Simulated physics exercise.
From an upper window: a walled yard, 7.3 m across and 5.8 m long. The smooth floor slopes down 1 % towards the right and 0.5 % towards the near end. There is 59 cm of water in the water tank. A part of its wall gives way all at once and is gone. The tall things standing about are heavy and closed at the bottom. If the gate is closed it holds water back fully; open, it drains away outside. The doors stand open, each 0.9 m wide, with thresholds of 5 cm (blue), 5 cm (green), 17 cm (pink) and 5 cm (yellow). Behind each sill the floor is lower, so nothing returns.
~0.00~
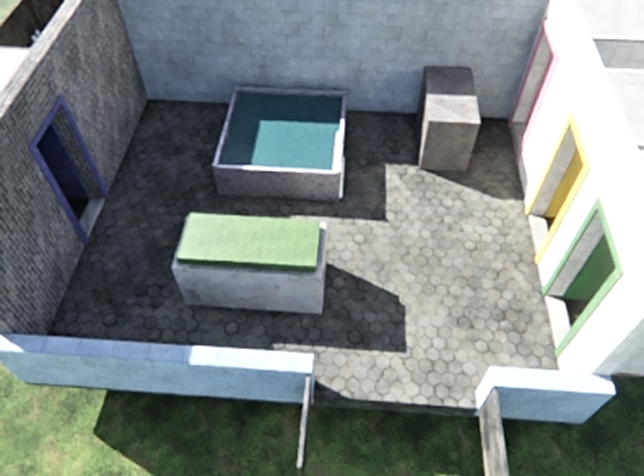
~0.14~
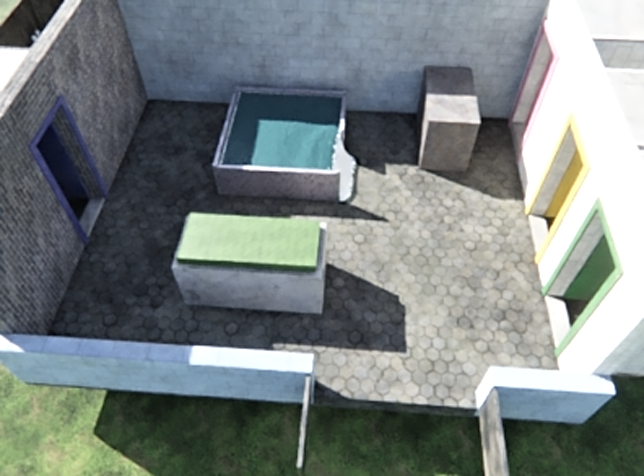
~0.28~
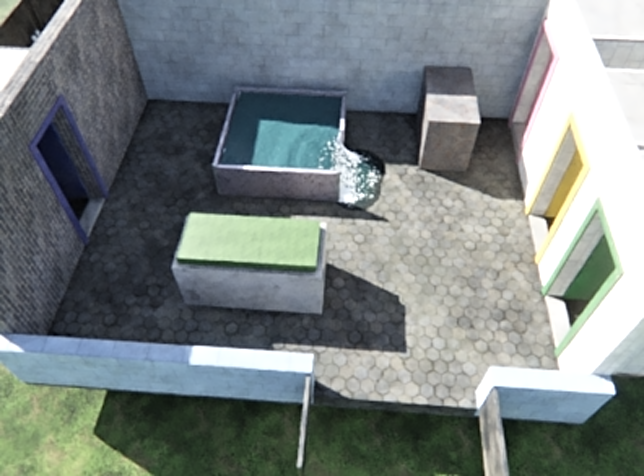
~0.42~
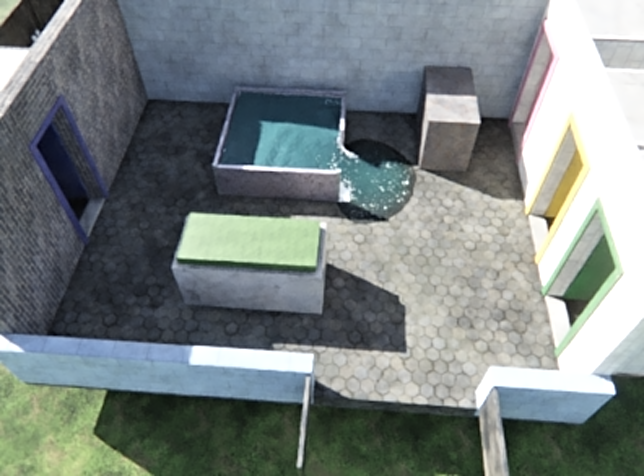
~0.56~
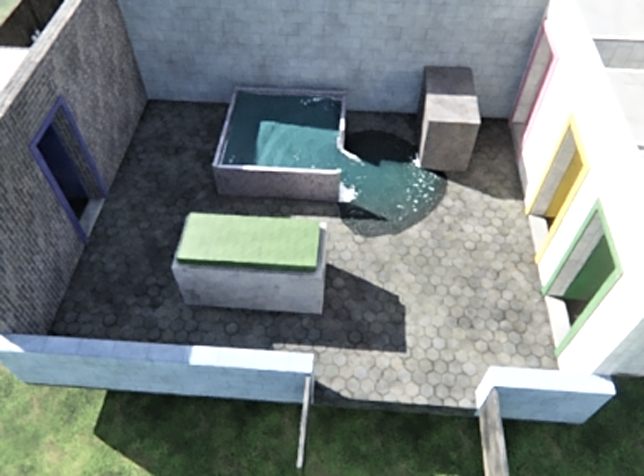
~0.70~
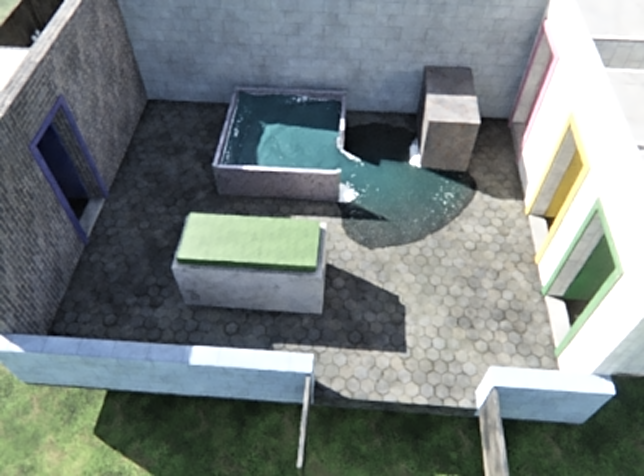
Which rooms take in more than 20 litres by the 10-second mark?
Within that time: At the blue door it does not reach the limit; at the green door it goes over the limit; at the pink door it keeps below the limit; at the yellow door it passes the limit.
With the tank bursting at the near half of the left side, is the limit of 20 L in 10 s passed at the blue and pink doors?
Then: Blue above, pink below.
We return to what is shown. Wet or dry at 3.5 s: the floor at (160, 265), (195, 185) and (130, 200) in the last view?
In turn: Still dry, still dry, still dry.
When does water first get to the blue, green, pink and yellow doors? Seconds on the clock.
Blue not in the 10 s, green 2.0 s, pink 1.6 s, yellow 1.2 s.
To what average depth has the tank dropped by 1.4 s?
Roughly 42 cm on average.
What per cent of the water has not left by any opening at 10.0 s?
Roughly 70 in a hundred.
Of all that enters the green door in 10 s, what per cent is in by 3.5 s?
Some 30 per cent by then.
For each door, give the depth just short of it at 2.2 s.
In cm: Blue 0, green 13, pink 7, yellow 22.
After 1.4 s water covers 25 % of the floor and is deepest (34 cm) near (346, 180); blue door not reached, green door not reached, pink door not reached, yellow door 11 cm at the sill, 4 L in.
After 2.2 s water covers 35 % of the floor and is deepest (32 cm) near (520, 198); blue door not reached, green door 13 cm at the sill, 2 L in, pink door 7 cm at the sill, 0 L in, yellow door 22 cm at the sill, 69 L in.
After 3.5 s water covers 40 % of the floor and is deepest (24 cm) near (547, 396); blue door not reached, green door 10 cm at the sill, 33 L in, pink door 7 cm at the sill, 0 L in, yellow door 18 cm at the sill, 184 L in.
After 6.0 s water covers 60 % of the floor and is deepest (18 cm) near (560, 397); blue door not reached, green door 12 cm at the sill, 63 L in, pink door 11 cm at the sill, 0 L in, yellow door 15 cm at the sill, 309 L in.
After 10.0 s water covers 75 % of the floor and is deepest (16 cm) near (560, 397); blue door not reached, green door 9 cm at the sill, 115 L in, pink door 8 cm at the sill, 0 L in, yellow door 11 cm at the sill, 413 L in.
